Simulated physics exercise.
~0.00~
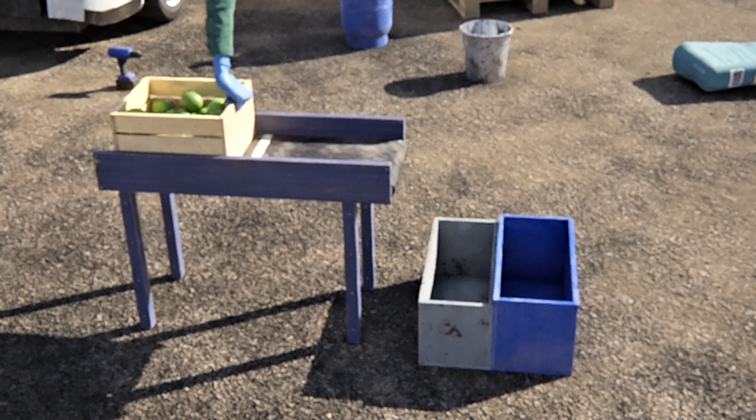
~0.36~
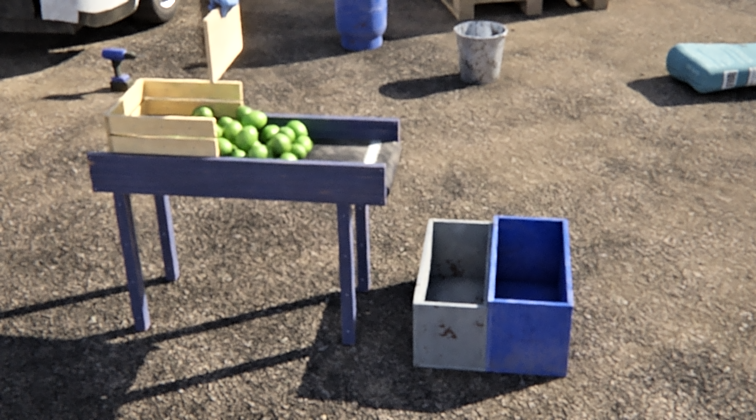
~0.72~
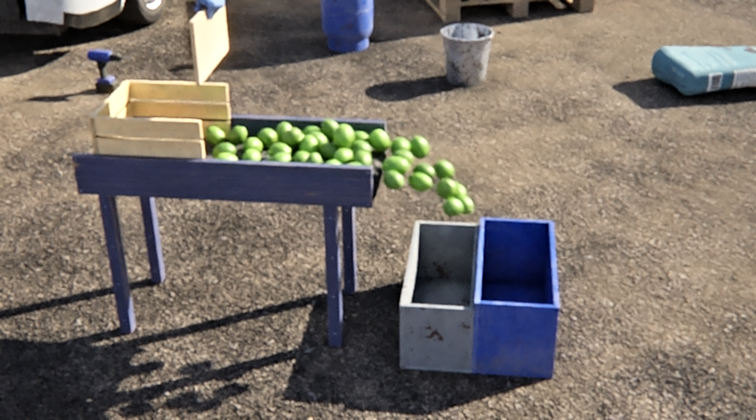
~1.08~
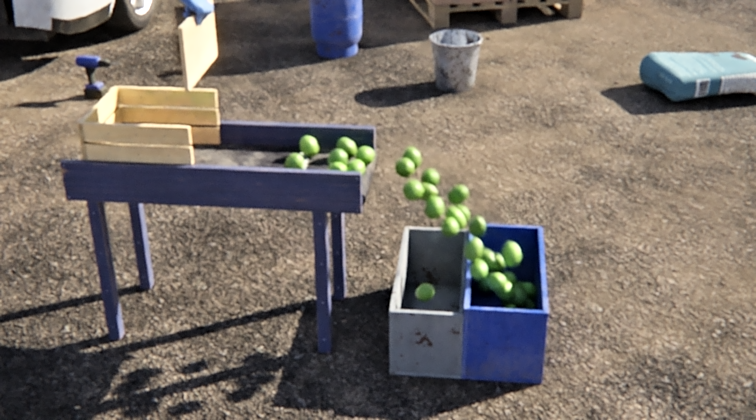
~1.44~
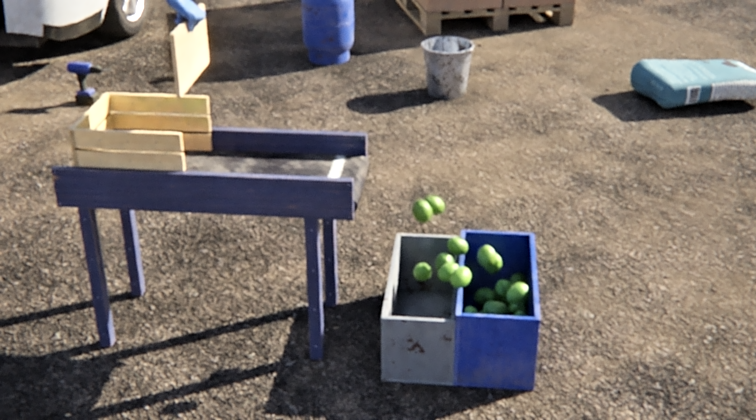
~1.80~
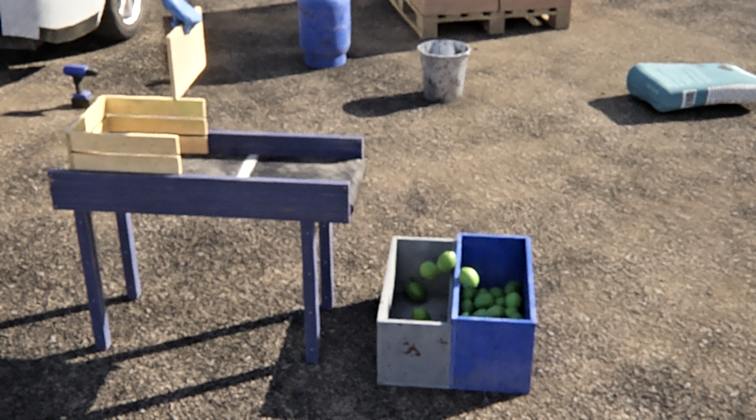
A pile of green, lime-like fruit rode right along a purple belt table after a gloved hand lifted the wooden crate's end panel, then flew off the end, most landing in the blue box and a few in the grey one.
